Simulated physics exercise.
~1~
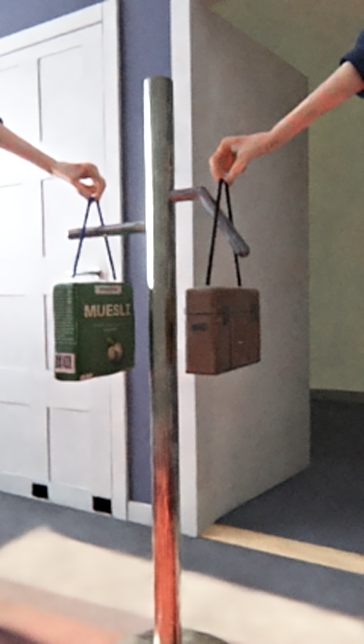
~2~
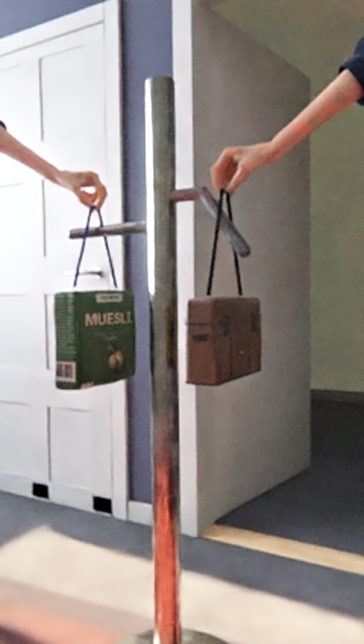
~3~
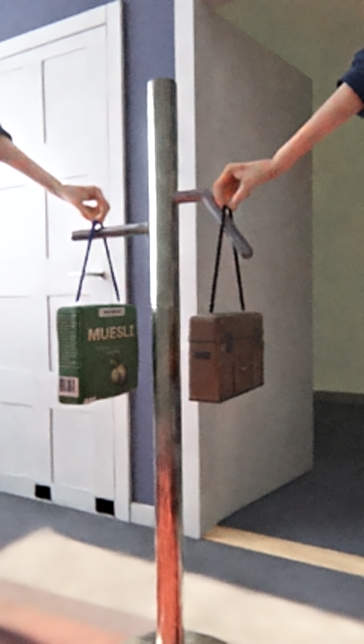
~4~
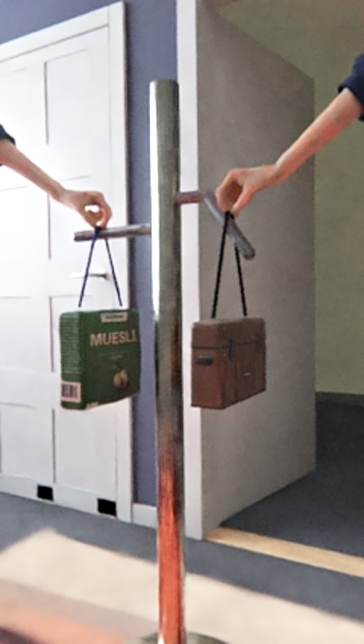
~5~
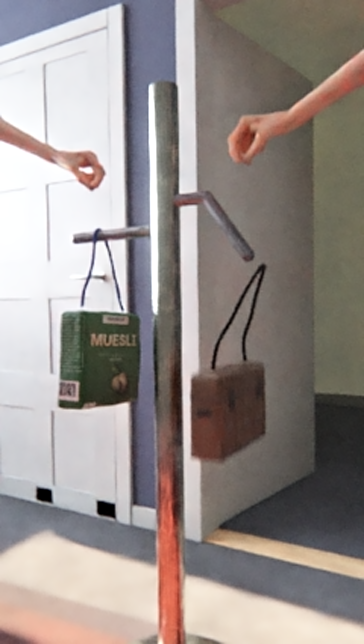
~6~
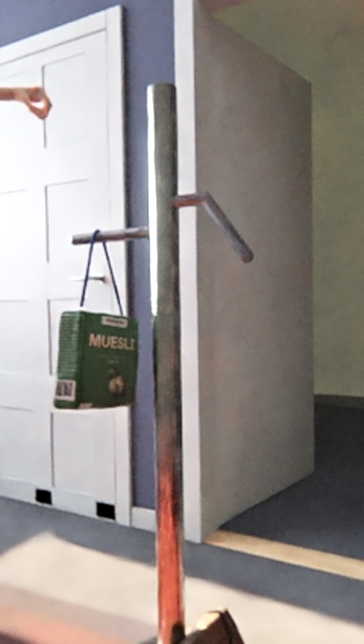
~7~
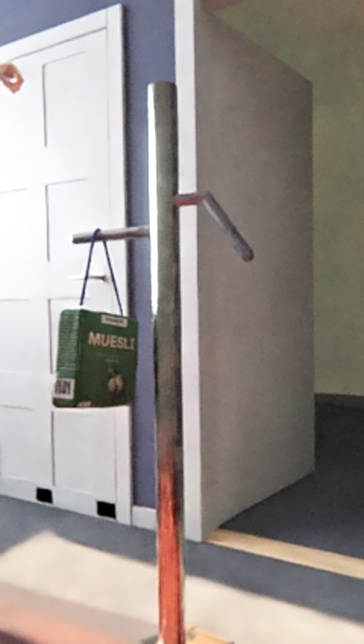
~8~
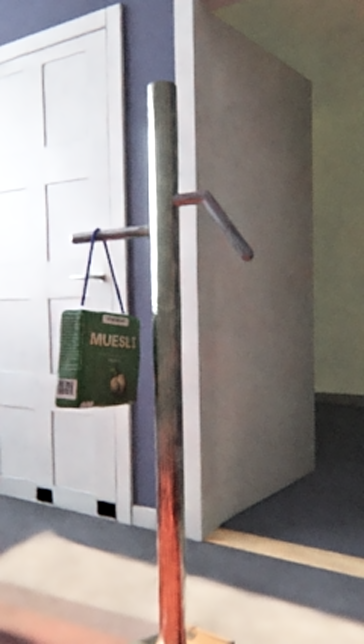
In a room, hands release two hanging items; the green one stays, the brown falls.
